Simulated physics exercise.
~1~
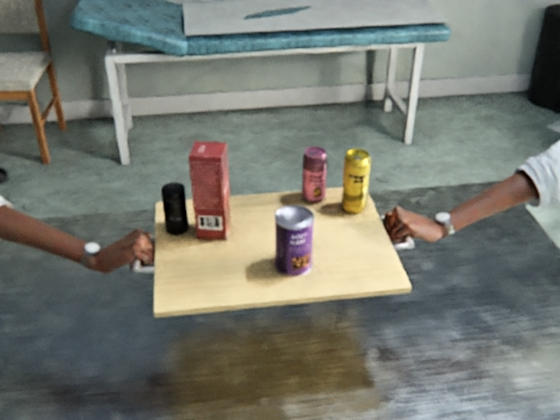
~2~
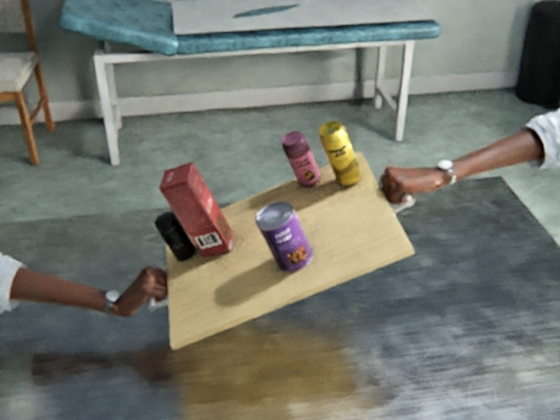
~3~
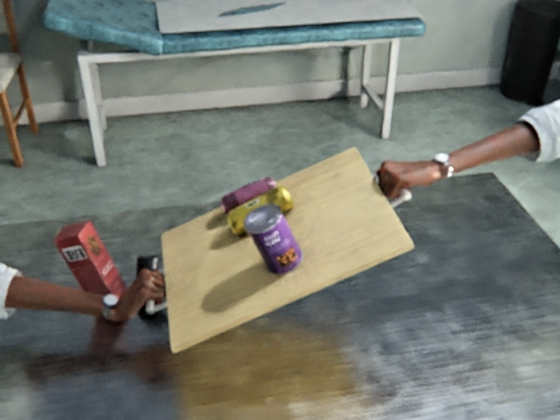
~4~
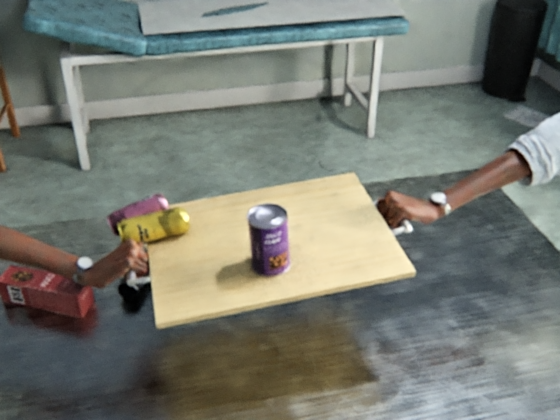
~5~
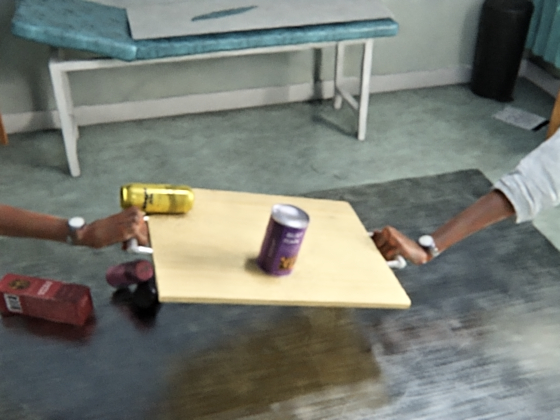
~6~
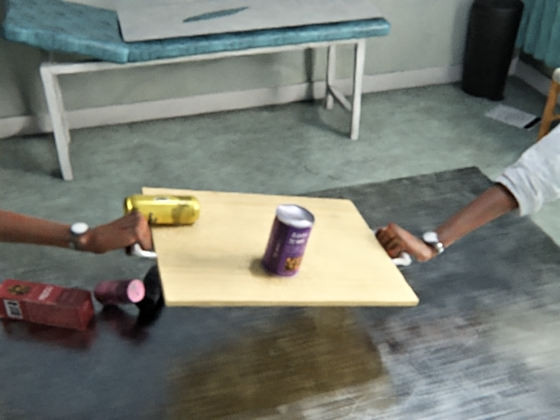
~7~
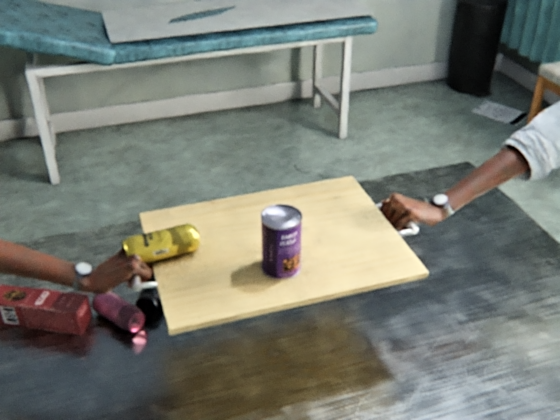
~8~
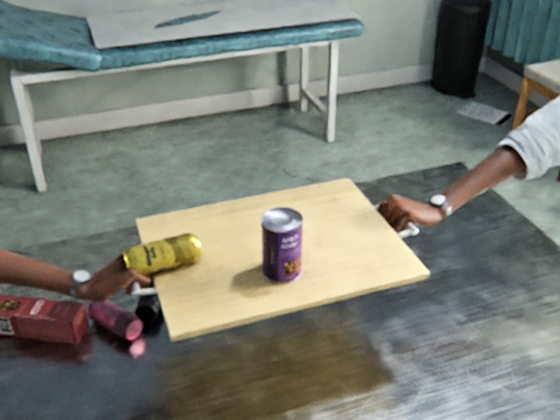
In a room with a padded blue bench, two hands tipped a rimless tray left, spilling a red carton and black shaker, then tilted it back as a pink can dropped too, leaving a toppled yellow can and an upright purple tin aboard.
